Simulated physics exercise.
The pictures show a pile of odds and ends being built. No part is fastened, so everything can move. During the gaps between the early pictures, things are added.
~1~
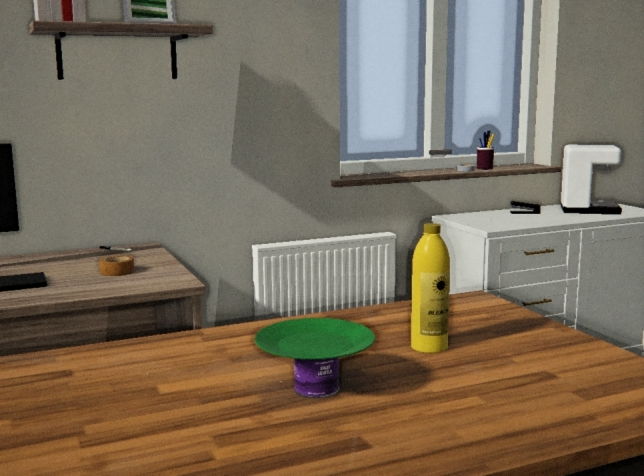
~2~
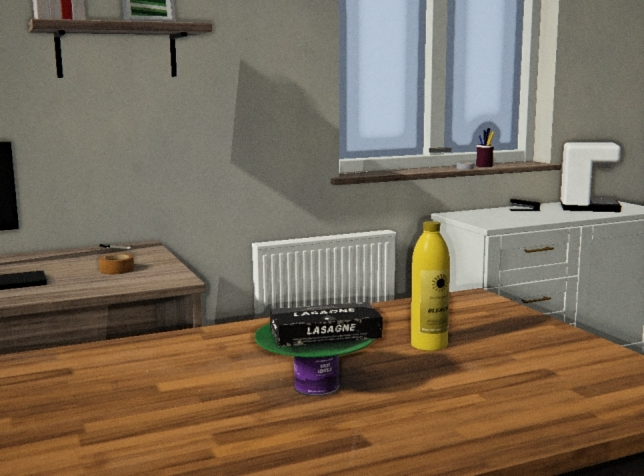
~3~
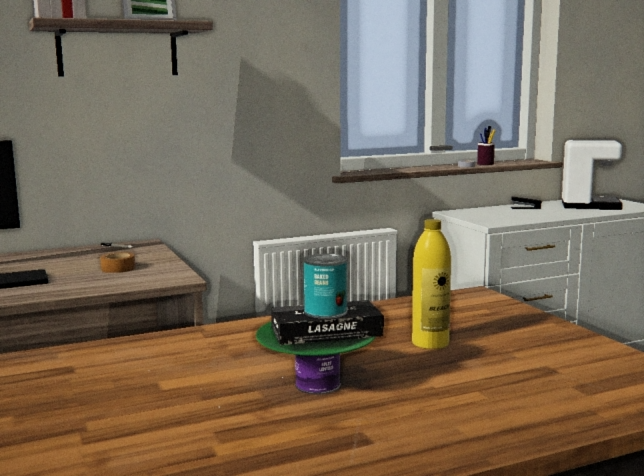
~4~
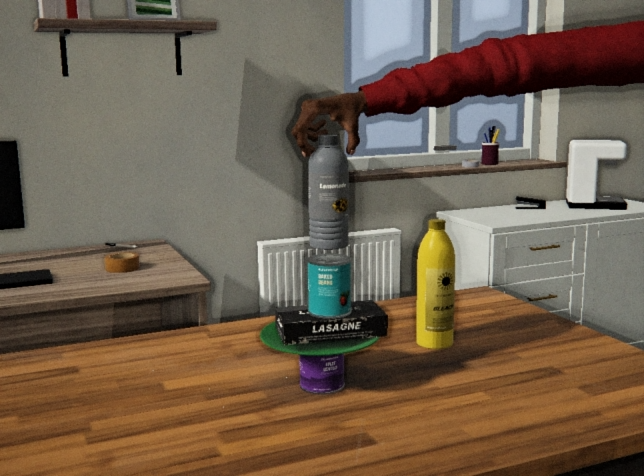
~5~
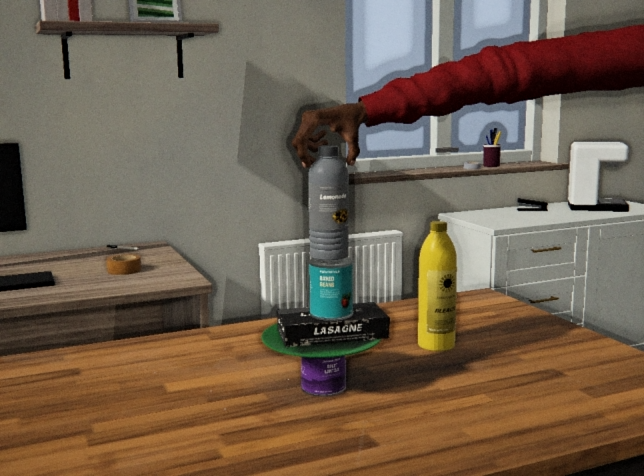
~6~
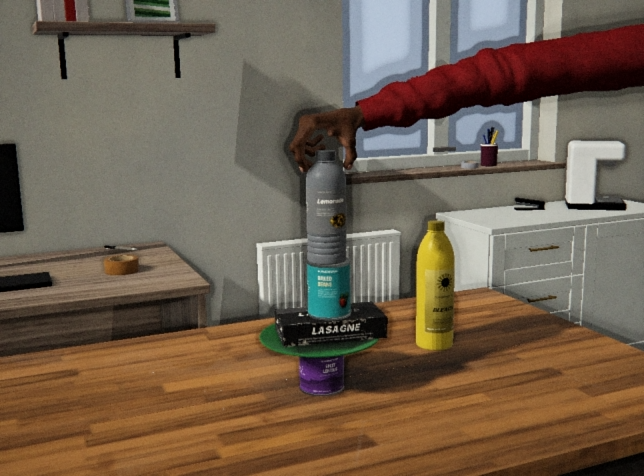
A stack on a wooden table grows in a grey-walled room, seen from slightly above, with a radiator, window and white cabinet behind. On the purple tin and green plate, a black lasagne packet and then a turquoise tin appear, left of a yellow bottle. A red-sleeved arm reaches in from the right and lowers a grey bottle onto the turquoise tin, while the view shifts very slightly.
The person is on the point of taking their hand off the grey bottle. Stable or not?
Stable.
Then, 0.20 s on from there, no change.
Then, 0.50 s on from there, grey bottle resting near (326, 207).
In the end, all 6 unmoved. At the end, from the last picture's camera, grey bottle near (326, 207). The pile stays up.
